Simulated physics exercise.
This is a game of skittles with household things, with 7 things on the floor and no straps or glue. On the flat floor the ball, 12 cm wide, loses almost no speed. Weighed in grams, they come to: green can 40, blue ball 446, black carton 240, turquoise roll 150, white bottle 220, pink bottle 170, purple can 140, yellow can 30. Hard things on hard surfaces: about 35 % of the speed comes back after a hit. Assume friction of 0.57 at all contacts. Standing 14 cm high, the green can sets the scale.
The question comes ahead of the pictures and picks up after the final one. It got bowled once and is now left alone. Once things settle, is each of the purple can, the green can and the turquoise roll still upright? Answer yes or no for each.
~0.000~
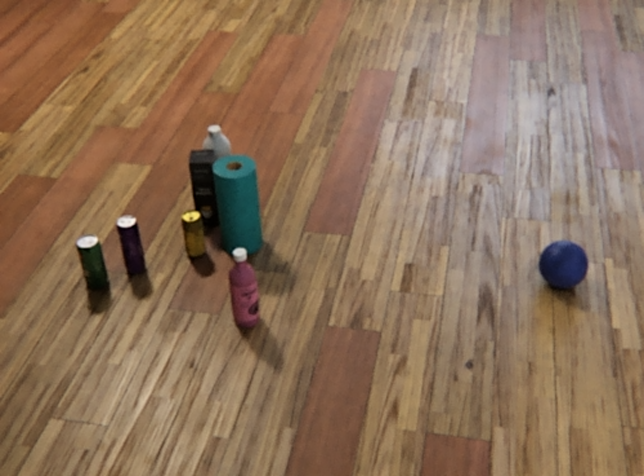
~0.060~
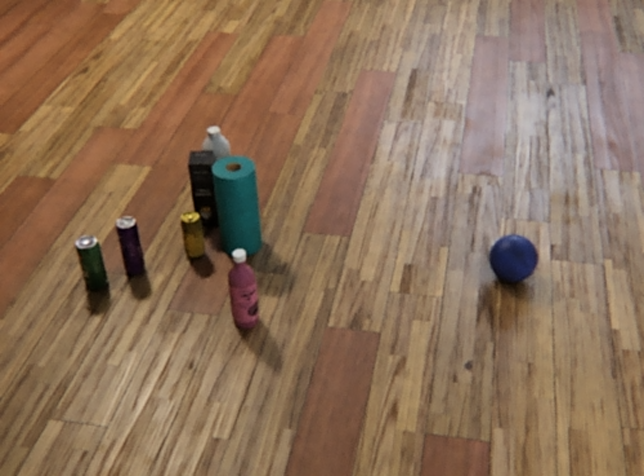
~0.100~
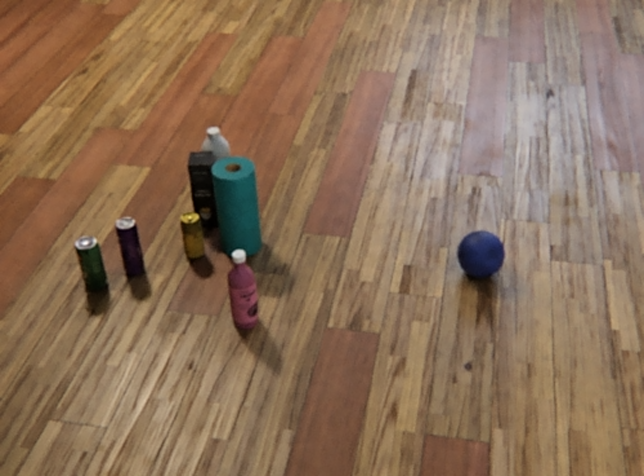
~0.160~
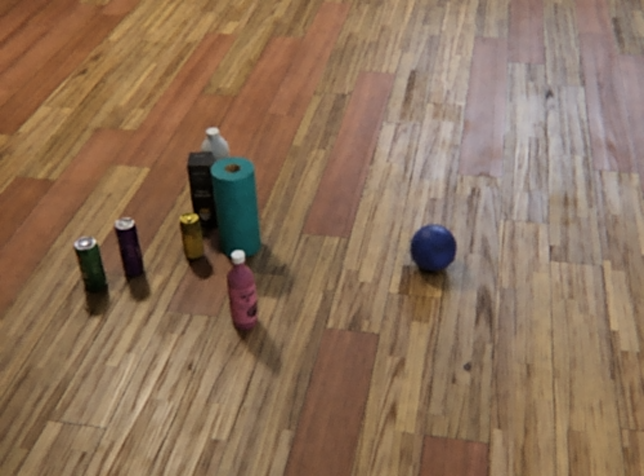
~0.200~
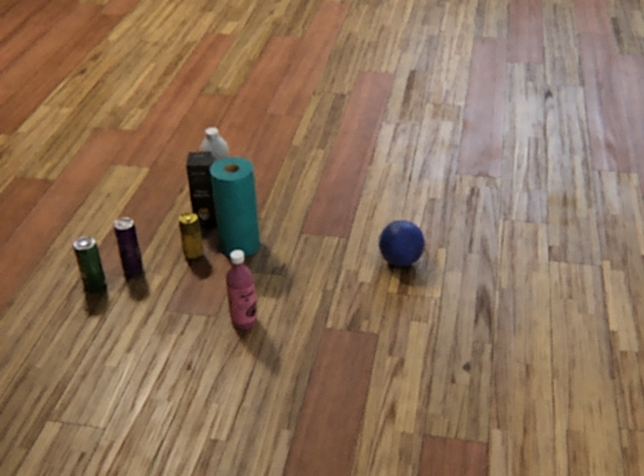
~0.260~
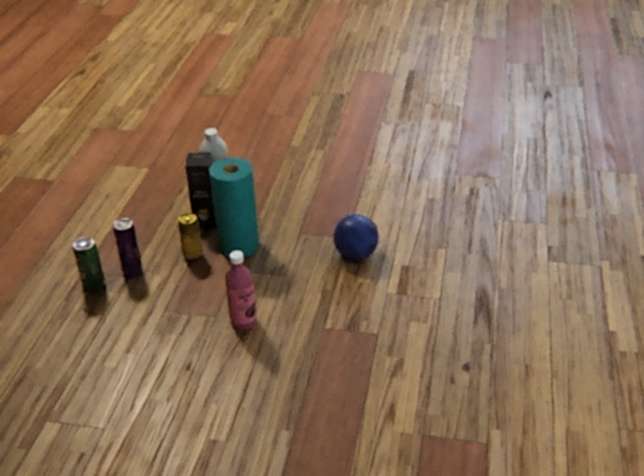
Purple can: Yes, green can: Yes, turquoise roll: No.
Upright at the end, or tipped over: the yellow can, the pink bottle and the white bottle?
Here's how it ends: The yellow can comes down, the pink bottle never goes down, and the white bottle never goes down.
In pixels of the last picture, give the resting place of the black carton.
(146, 193).
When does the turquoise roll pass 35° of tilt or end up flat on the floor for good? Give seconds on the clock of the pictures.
Time: Approximately 0.6 s.
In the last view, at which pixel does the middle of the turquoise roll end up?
It comes to a stop close to (110, 208).
Around 0.46 s, 87 cm rolled; blue ball near (244, 216); turquoise roll shifted 12 cm near (191, 205); yellow can at 3° to upright.
Around 0.66 s, 97 cm rolled; blue ball near (217, 202); turquoise roll at 43° to upright near (138, 197); purple can at 8° to upright near (124, 249); yellow can at 17° to upright.
Around 0.86 s, 98 cm rolled; blue ball near (217, 200); turquoise roll on its side near (109, 207); purple can at 5° to upright near (131, 247); black carton at 59° to upright.
Around 1.26 s, 97 cm rolled; blue ball near (220, 200); turquoise roll on its side near (111, 207); black carton on its side; yellow can on its side.
Finally (4.0 s), on their side or leaning hard on the floor, black carton, turquoise roll and yellow can; the other 4 still in place (within 8 cm). Final places as that camera would see them, purple can near (128, 248), green can near (89, 266).
